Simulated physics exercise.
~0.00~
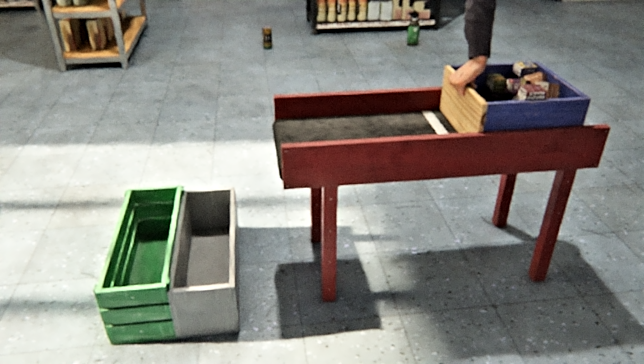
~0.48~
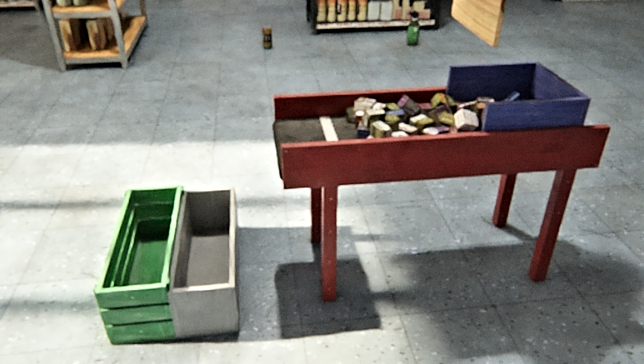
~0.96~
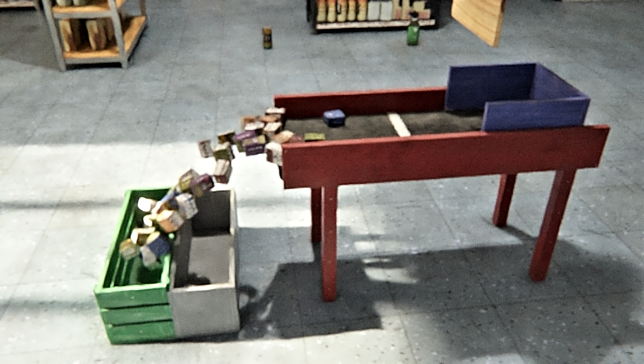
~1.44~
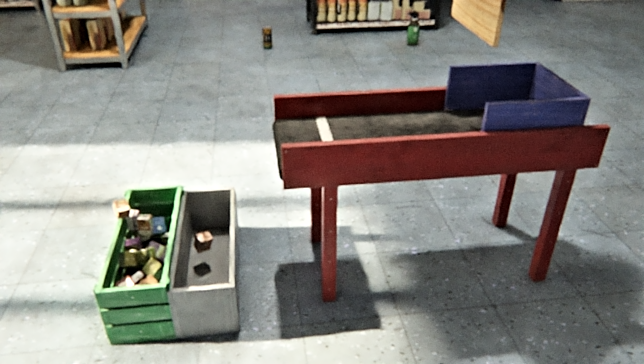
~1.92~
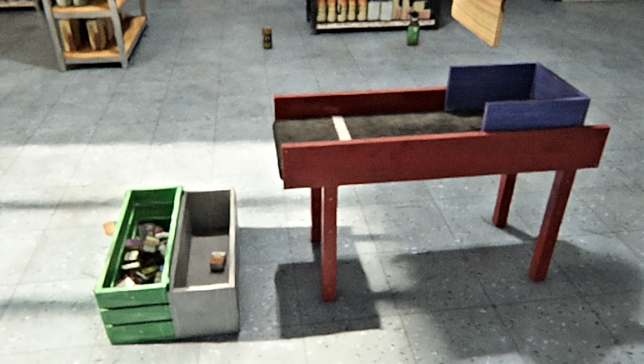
Small cartons ride left along a belt and drop mostly into a green tote.
